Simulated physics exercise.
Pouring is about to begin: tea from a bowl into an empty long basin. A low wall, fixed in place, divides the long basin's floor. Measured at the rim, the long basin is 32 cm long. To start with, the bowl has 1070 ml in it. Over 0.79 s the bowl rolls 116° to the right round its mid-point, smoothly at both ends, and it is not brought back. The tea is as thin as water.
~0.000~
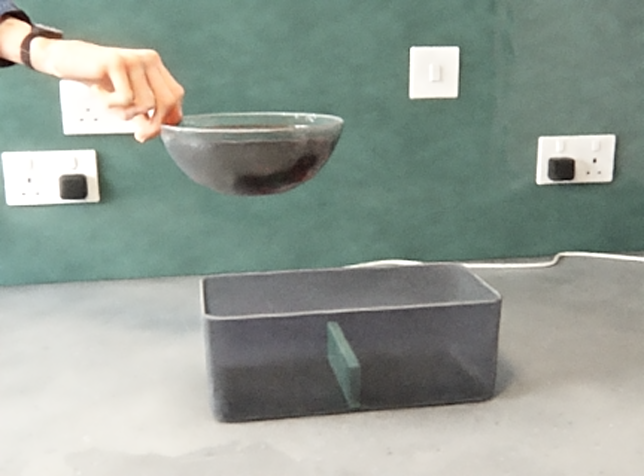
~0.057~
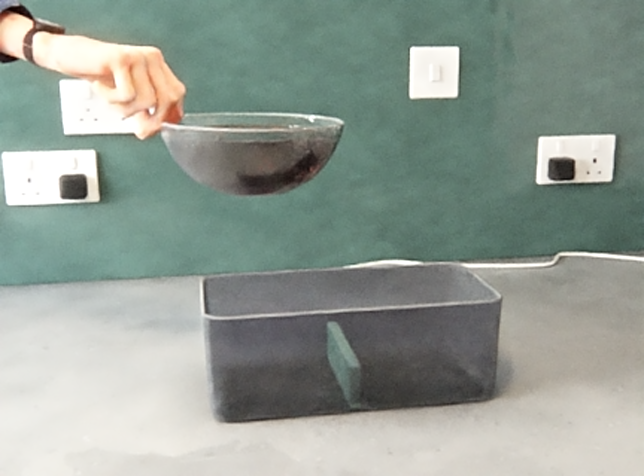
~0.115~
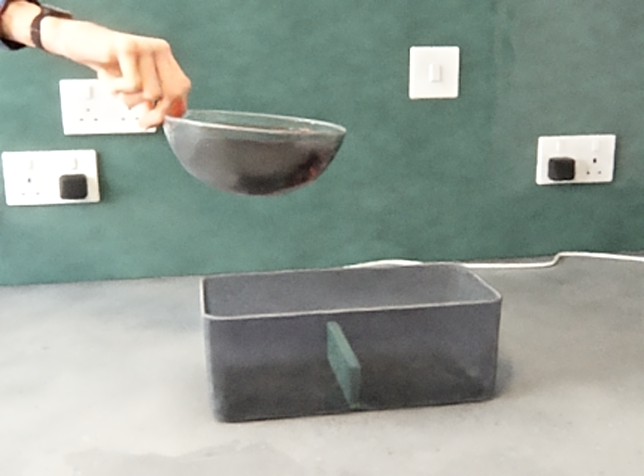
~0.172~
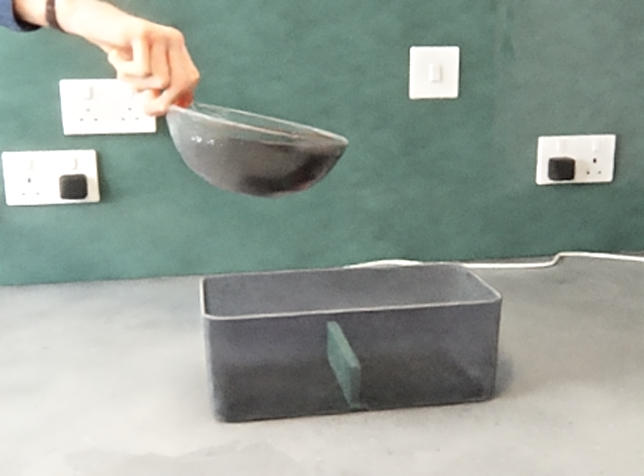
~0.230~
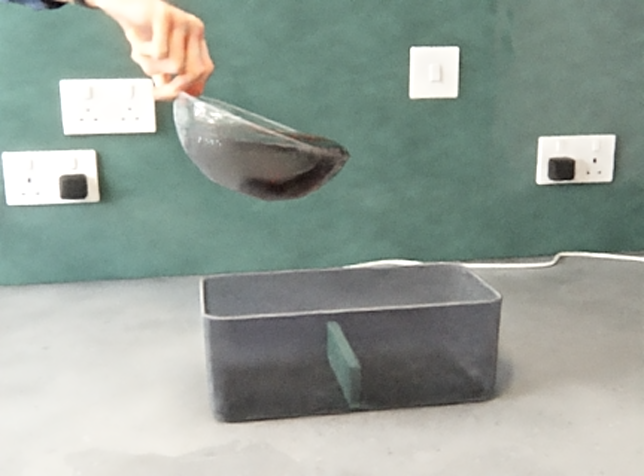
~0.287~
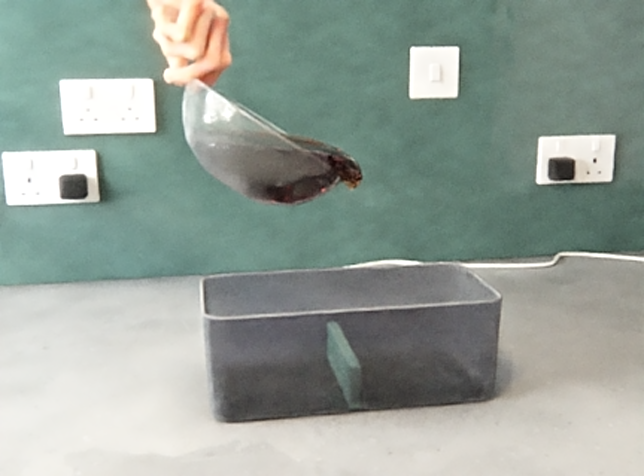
On a pale grey countertop against a green wall with white sockets and a switch, the view is level and unmoving. A hand at upper left grips a clear bowl of dark liquid above an empty, smoky-grey, see-through long basin with a low green wall inside. The hand rises as it tilts the bowl steadily to the right, and dark liquid begins slipping over the bowl's right rim.
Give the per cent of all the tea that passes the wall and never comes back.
I would say 65 percent.
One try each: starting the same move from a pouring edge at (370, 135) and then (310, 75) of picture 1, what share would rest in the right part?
About 65 %, then about 60 %.
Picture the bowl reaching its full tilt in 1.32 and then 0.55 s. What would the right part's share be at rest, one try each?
Try 1: 85 %; try 2: 60 %.
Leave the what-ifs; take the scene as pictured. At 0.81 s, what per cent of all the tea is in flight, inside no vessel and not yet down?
Something like 22 per cent of the total.
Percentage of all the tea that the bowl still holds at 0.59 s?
3 %.
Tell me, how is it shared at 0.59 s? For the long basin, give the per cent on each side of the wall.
Left roughly 1 per cent, right roughly 70.
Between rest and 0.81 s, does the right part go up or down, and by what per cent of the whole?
It rises by about 10.
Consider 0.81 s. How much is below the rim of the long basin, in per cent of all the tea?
72 %, more or less.
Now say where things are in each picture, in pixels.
In the first frame, it leans 0°; its right rim is at (341, 121); the tea meets the walls at (165, 135) and (335, 131); the long basin's rim runs from (203, 298) to (481, 281); the wall's top is at (343, 343).
In the second frame, it leans 1°; its right rim is at (341, 123); the tea meets the walls at (166, 135) and (336, 132).
In the third frame, it leans 6°; its right rim is at (343, 130); the tea meets the walls at (168, 129) and (337, 136).
In the fourth frame, it leans 13°; its right rim is at (345, 142); the tea meets the walls at (174, 127) and (341, 140).
In the fifth frame, it leans 23°; its right rim is at (345, 157); the tea meets the walls at (181, 128) and (342, 149); 3 per cent is over the edge.
In the sixth frame, it leans 34°; its right rim is at (342, 175); the tea meets the walls at (189, 133) and (321, 153); 12 per cent is over the edge.
By 0.59 s the tilt is 98° and 3 per cent is still to pour, 1 is left of the wall and 71 right of it.
By 0.81 s the tilt is 116° and 0 per cent is still to pour, 17 is left of the wall and 55 right of it.
By 1.04 s the tilt is 116° and 0 per cent is still to pour, 21 is left of the wall and 69 right of it.
By 1.29 s the tilt is 116° and 0 per cent is still to pour, 24 is left of the wall and 66 right of it.
At rest 25 per cent lies left of the wall, 65 right of it and 10 outside.
